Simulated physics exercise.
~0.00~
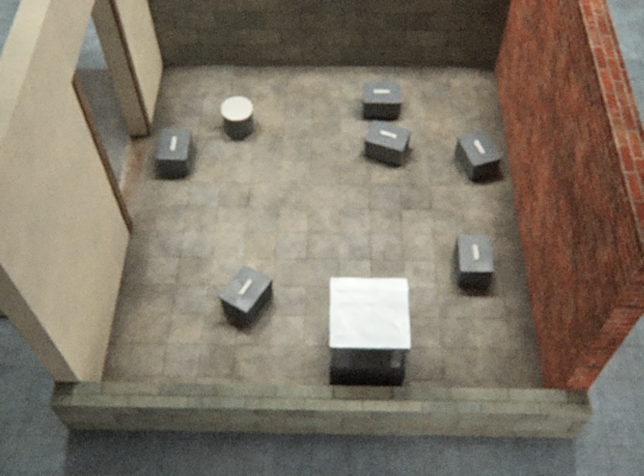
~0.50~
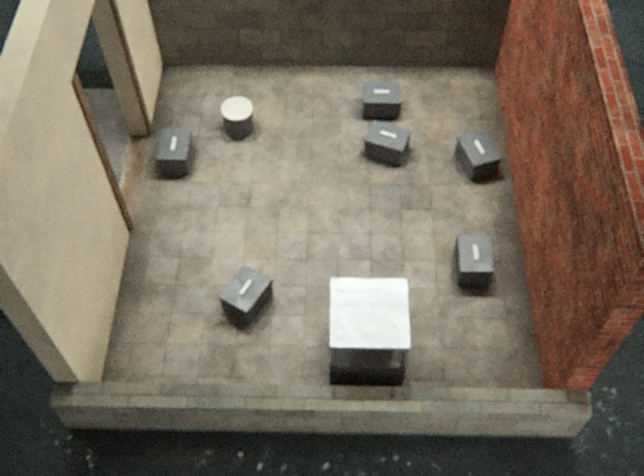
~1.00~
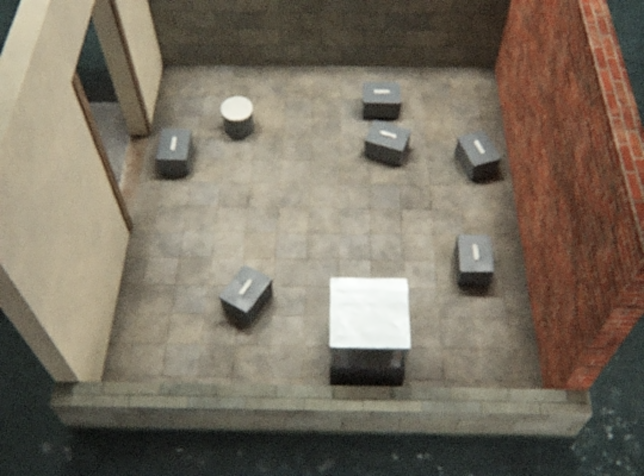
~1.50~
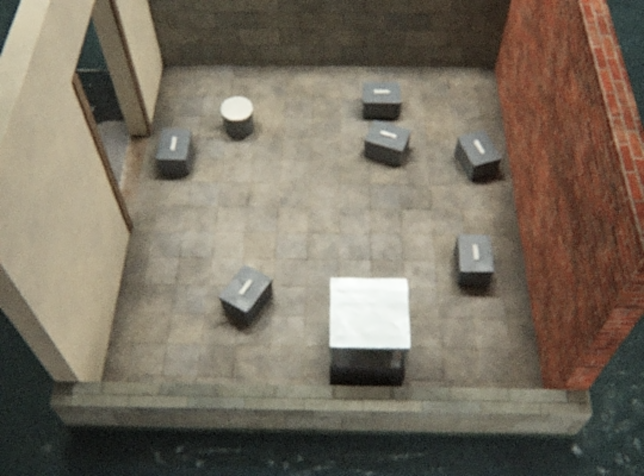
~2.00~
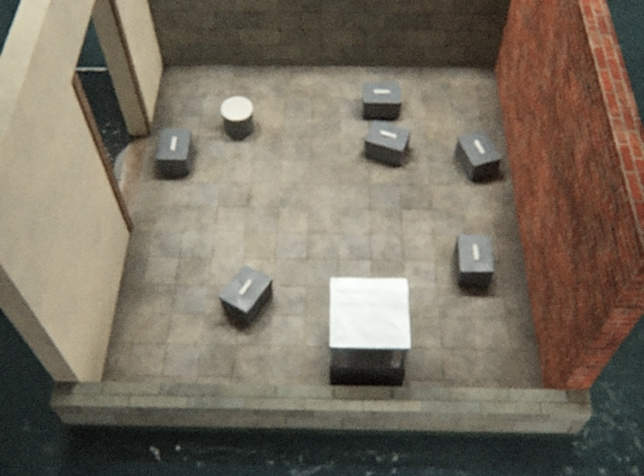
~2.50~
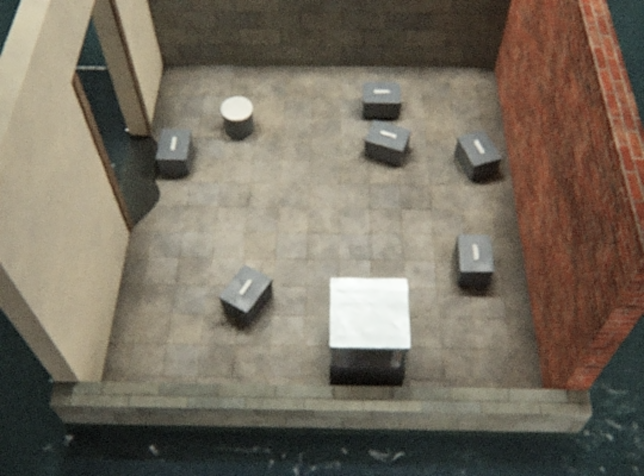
The clip opens on a high view of a small roofless room holding grey boxes, a pale round container and a white-topped block, with dry ground outside. Dark water then covers the ground around the walls, and finally a little spreads through the left doorway, while the objects inside stay still.
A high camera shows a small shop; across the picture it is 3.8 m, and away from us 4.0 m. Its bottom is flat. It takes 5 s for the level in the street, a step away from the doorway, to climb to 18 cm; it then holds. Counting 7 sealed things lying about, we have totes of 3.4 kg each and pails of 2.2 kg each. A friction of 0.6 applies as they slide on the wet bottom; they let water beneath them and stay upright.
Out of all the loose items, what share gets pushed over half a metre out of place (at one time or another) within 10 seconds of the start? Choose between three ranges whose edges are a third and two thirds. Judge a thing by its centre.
The range is the highest, two thirds or more.
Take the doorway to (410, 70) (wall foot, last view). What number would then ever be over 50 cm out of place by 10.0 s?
Then it comes to 5 of them.
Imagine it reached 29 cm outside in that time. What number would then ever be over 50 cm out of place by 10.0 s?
Count: 7.
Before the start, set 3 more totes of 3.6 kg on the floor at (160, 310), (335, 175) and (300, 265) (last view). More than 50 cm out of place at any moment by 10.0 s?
Taking them in order, the first is within that distance, the second is beyond that distance and the third is beyond that distance.
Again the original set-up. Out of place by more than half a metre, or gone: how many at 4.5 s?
Count then: 1.
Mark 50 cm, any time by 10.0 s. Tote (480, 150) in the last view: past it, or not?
It is below the mark.
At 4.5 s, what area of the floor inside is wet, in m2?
Around 4.5 m2 of it.
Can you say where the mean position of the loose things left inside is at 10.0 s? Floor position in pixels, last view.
(419, 176).
After 3.5 s 0 of 7 are over 50 cm from their spots; 0 afloat.
After 4.5 s 1 of 7 are over 50 cm from their spots; 0 afloat.
After 7.0 s 4 of 7 are over 50 cm from their spots; 3 afloat.
After 10.0 s 5 of 7 are over 50 cm from their spots, and 5 have been at some point; 7 afloat.
